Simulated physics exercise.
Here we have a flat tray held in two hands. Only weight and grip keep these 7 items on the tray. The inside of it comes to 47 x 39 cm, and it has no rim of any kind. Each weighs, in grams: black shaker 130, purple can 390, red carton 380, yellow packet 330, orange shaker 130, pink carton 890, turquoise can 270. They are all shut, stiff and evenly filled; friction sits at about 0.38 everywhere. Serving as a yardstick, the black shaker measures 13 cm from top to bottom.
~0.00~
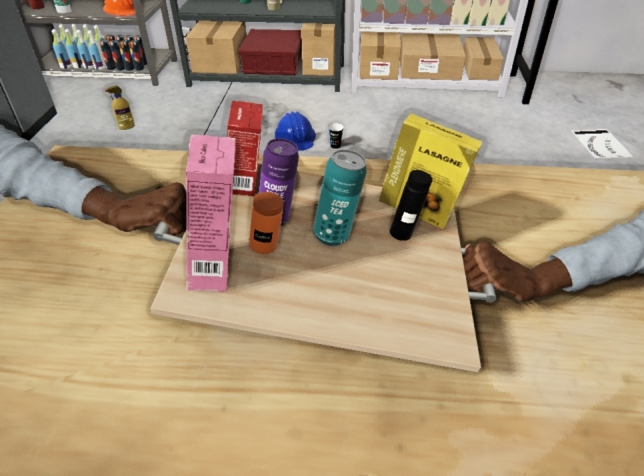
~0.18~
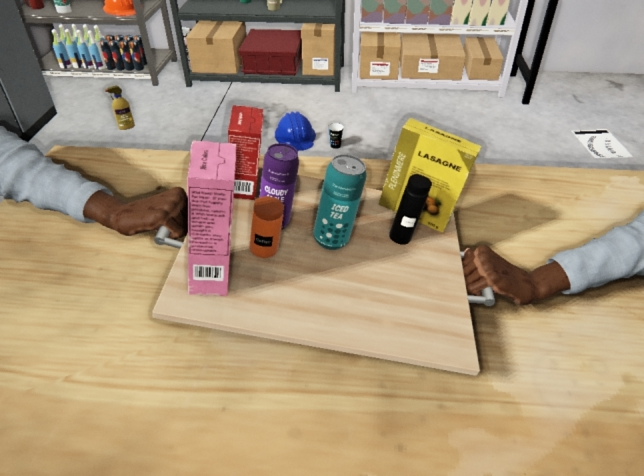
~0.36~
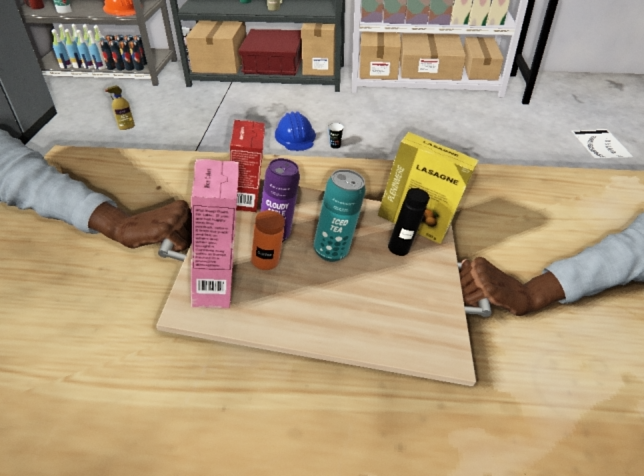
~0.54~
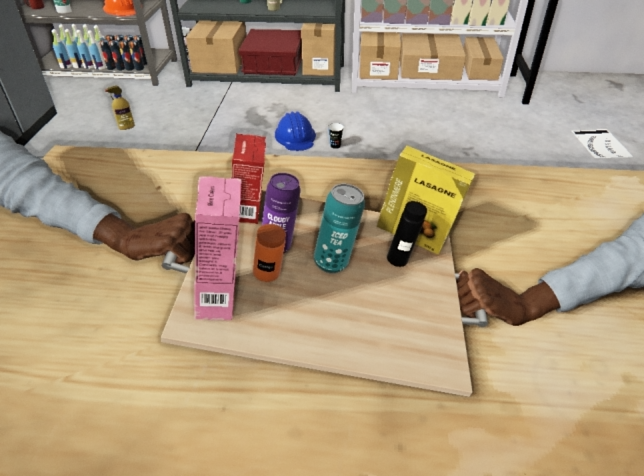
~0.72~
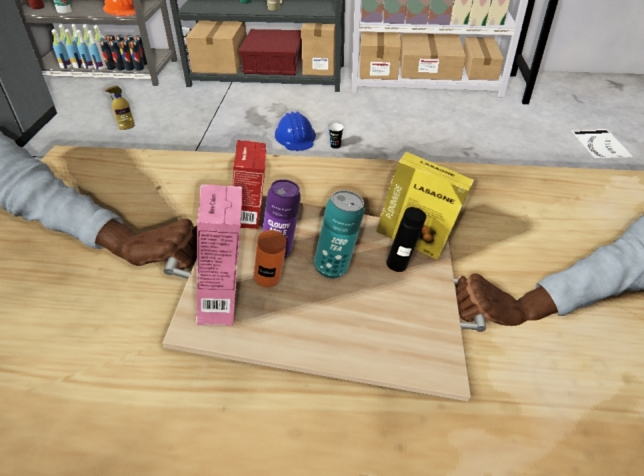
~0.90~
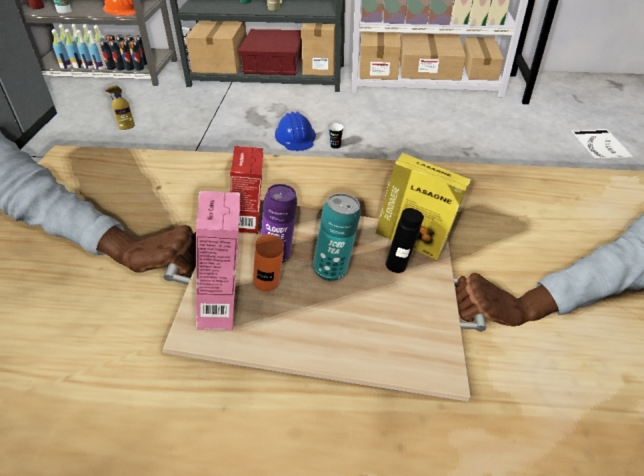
Two hands lower a loaded wooden tray slightly toward the viewer onto the table.
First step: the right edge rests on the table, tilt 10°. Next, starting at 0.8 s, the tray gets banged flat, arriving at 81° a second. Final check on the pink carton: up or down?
It capsizes.
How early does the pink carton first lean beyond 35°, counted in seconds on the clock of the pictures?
Answer: Near 1.5 s.
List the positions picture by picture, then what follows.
In the first frame, right edge 8 cm above the table; pink carton (210, 218); black shaker (410, 206).
In the second frame, right edge 7 cm above the table; red carton (244, 154); yellow packet (427, 177).
In the third frame, right edge 4 cm above the table; orange shaker (268, 240); turquoise can (339, 218).
In the fourth frame, right edge 1 cm above the table; black shaker (407, 235); purple can (280, 216).
In the fifth frame, right edge on the table, tray at 10°; red carton (248, 185); yellow packet (422, 207).
In the sixth frame, right edge on the table, tray at 8°; pink carton (217, 265); orange shaker (268, 263).
Around 1.00 s, right edge on the table, tray at 3°; pink carton tipped 4° against what carries it near (214, 280).
Around 1.30 s, tray flat on the table; pink carton tipped 16° against what carries it near (187, 291).
Around 1.60 s, tray flat on the table; pink carton now off the tray.
Around 1.70 s, tray flat on the table.
Finally (2.1 s), off the tray and tipped over, pink carton; the other 6 still in place (within 5 cm). In the last view, pink carton near (128, 332).
